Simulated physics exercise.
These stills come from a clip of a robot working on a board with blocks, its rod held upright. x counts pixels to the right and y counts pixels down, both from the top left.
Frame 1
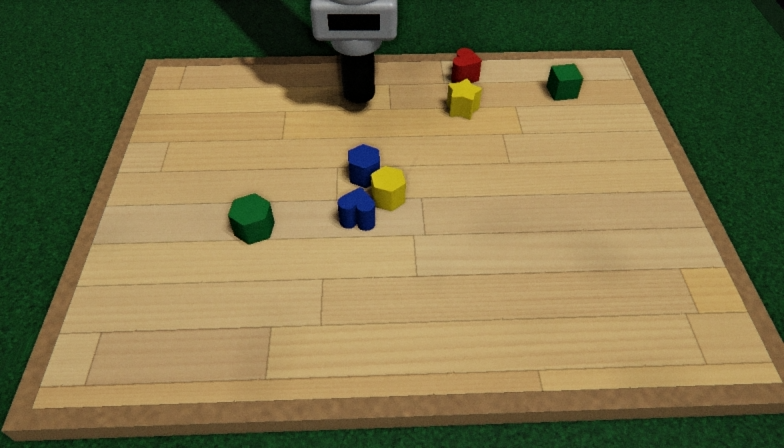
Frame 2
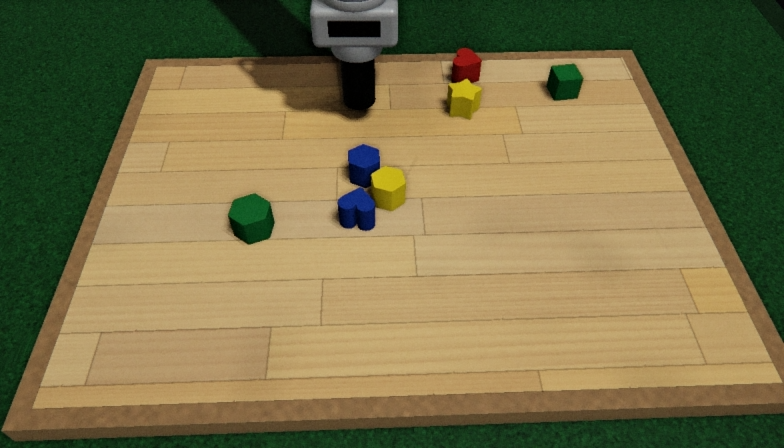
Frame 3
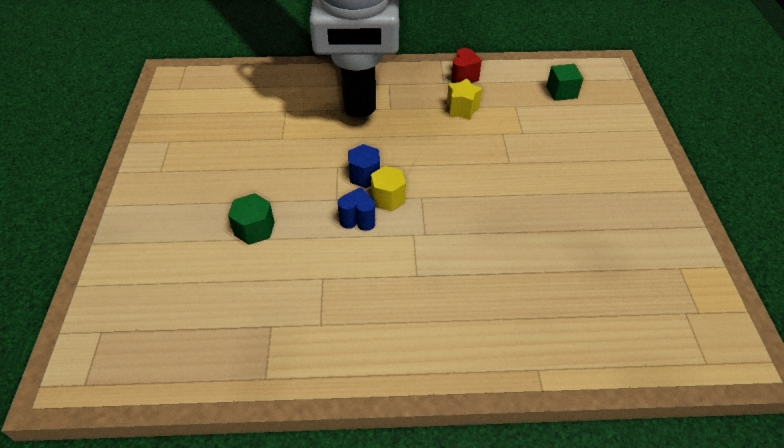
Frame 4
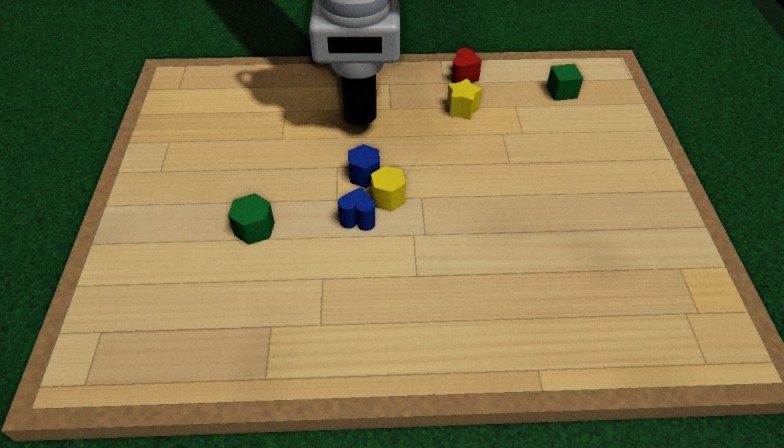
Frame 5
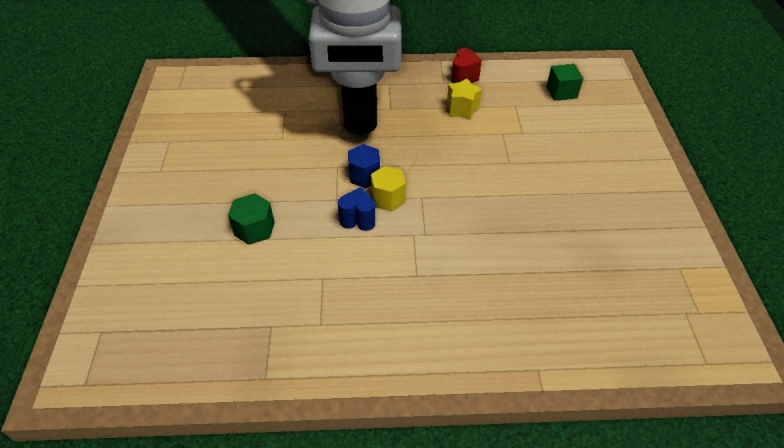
Robot arm with a black rod moving slowly forward over a wooden board toward still blue, yellow, green and red blocks.
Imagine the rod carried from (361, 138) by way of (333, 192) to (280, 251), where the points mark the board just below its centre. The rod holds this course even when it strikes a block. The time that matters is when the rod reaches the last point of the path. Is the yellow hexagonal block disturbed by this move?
The yellow hexagonal block moves.
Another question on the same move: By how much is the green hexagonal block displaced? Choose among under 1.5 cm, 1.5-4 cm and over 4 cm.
Movement: Under 1.5 cm.
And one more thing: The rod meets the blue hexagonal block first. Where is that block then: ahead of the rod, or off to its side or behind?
Beside or behind it.
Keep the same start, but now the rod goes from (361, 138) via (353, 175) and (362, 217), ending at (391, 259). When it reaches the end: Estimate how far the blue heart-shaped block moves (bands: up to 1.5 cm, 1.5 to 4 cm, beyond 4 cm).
Its final spot will lie more than 4 cm from the current one.
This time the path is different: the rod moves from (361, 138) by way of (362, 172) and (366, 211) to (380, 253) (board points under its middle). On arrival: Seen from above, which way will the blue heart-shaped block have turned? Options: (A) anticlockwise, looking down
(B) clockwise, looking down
B
The first path, step by step. One third of the way, rod (345, 161); blue hexagonal block (365, 173), turned 20° anticlockwise; yellow hexagonal block (394, 184), turned 15° anticlockwise.
Two thirds of the way, rod (314, 198); blue heart-shaped block (357, 203); blue hexagonal block (365, 178), turned 30° anticlockwise; yellow hexagonal block (397, 186), turned 20° anticlockwise.
At the end, rod (277, 238); green hexagonal block unmoved; blue heart-shaped block (357, 203); blue hexagonal block (365, 178), turned 30° anticlockwise; yellow hexagonal block (397, 186), turned 20° anticlockwise.
